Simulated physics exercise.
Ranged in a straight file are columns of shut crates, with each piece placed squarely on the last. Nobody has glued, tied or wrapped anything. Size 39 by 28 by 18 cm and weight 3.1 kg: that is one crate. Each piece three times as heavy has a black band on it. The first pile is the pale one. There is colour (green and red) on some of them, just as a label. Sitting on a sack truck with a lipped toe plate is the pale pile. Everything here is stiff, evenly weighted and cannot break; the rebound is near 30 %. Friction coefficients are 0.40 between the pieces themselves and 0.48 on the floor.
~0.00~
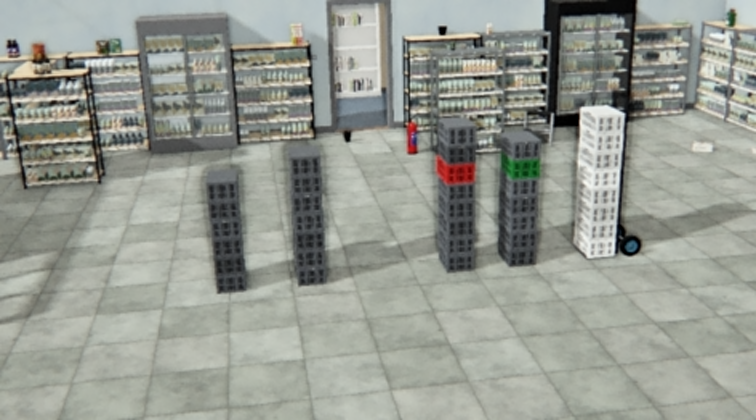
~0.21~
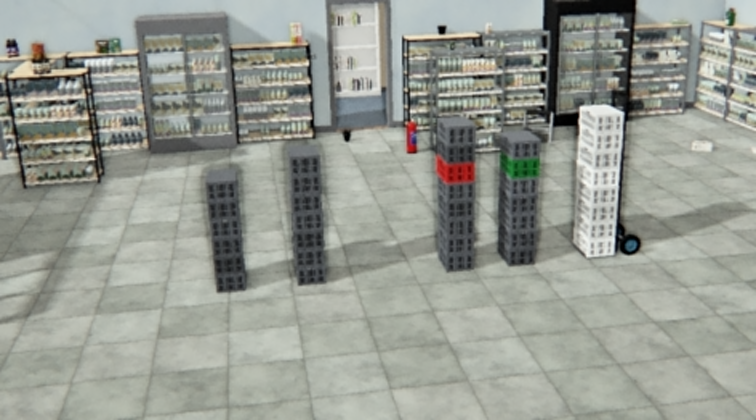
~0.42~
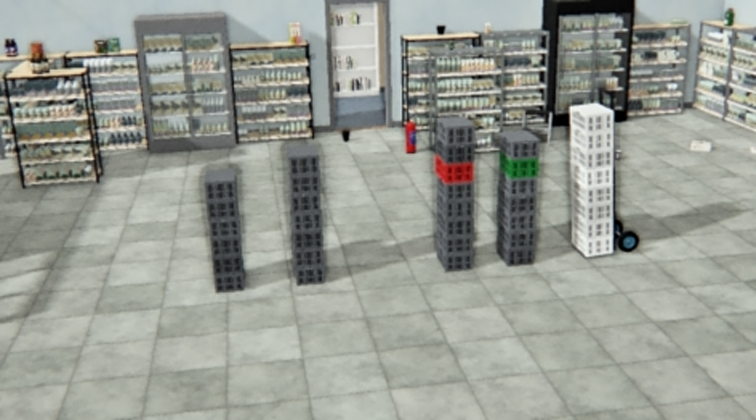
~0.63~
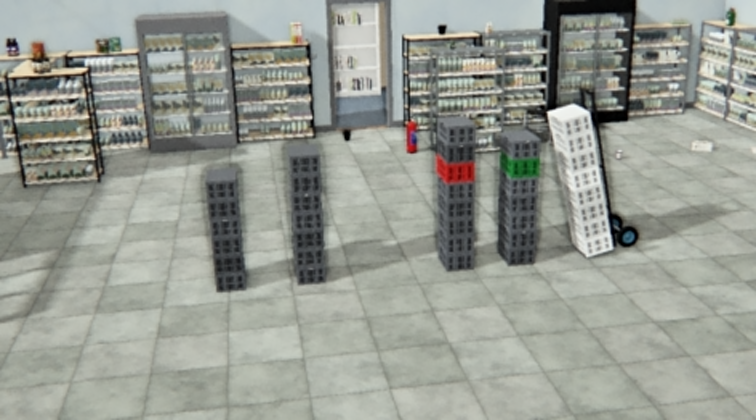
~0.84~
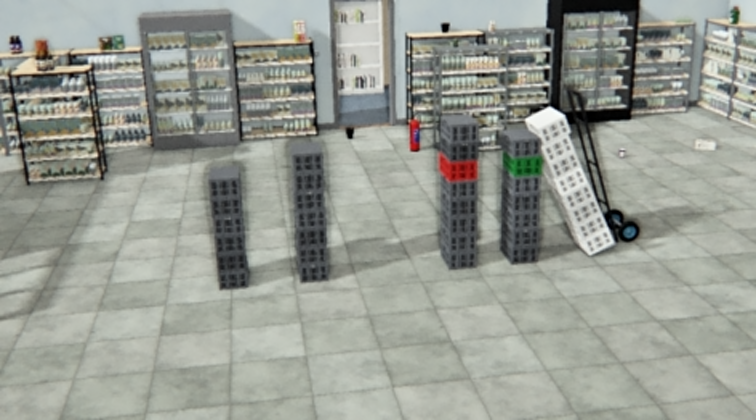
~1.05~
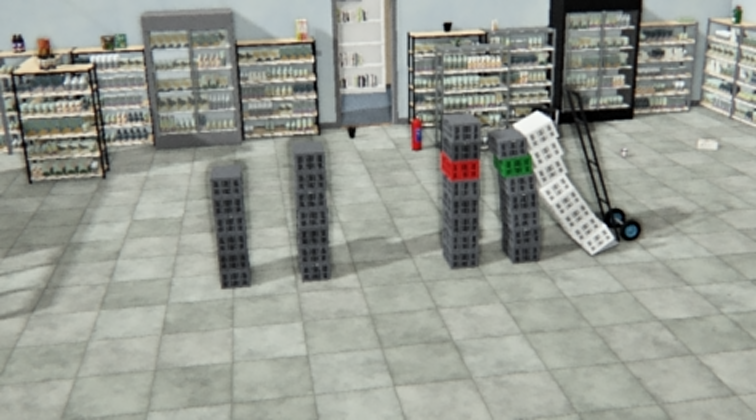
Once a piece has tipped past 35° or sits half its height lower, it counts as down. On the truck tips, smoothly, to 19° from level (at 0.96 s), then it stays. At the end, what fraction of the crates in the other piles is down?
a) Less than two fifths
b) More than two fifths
(b) More than two fifths.
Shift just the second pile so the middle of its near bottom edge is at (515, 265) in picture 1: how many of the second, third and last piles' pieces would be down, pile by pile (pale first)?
You'd end with the second pile at 6, the third at 8 and the last at 5 down.
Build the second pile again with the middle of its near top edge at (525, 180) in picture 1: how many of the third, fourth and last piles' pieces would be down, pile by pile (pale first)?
Result: Third pile 7, fourth pile 6, last pile 6.
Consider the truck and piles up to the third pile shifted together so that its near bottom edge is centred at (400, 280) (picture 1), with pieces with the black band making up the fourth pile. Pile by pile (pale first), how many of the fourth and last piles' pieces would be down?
Counts down - fourth: 7; last: 5.
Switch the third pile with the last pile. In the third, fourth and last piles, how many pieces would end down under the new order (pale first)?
Then third 6, fourth 6, last 8.
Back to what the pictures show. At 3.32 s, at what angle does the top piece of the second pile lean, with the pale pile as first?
It tilts close to 0 degrees.
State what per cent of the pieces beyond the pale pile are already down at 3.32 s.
By that time it is 70 percent.
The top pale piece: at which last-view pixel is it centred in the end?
Look for the top piece around pixel (404, 234).
Around 1.78 s, 8 of the pale pile down; 3 of the 28 other crates down; green crate tipped 29°, 13 cm lower; red crate tipped 19°.
Around 3.32 s, 8 of the pale pile down; 19 of the 28 other crates down; green crate on its side; red crate on its side.
Finally (6.1 s), 8 of the pale pile down; 27 of the 28 other crates down; green crate on its side; red crate on its side. That is 96 per cent. Seen by the last camera, middles, green crate near (379, 229), red crate near (329, 243).
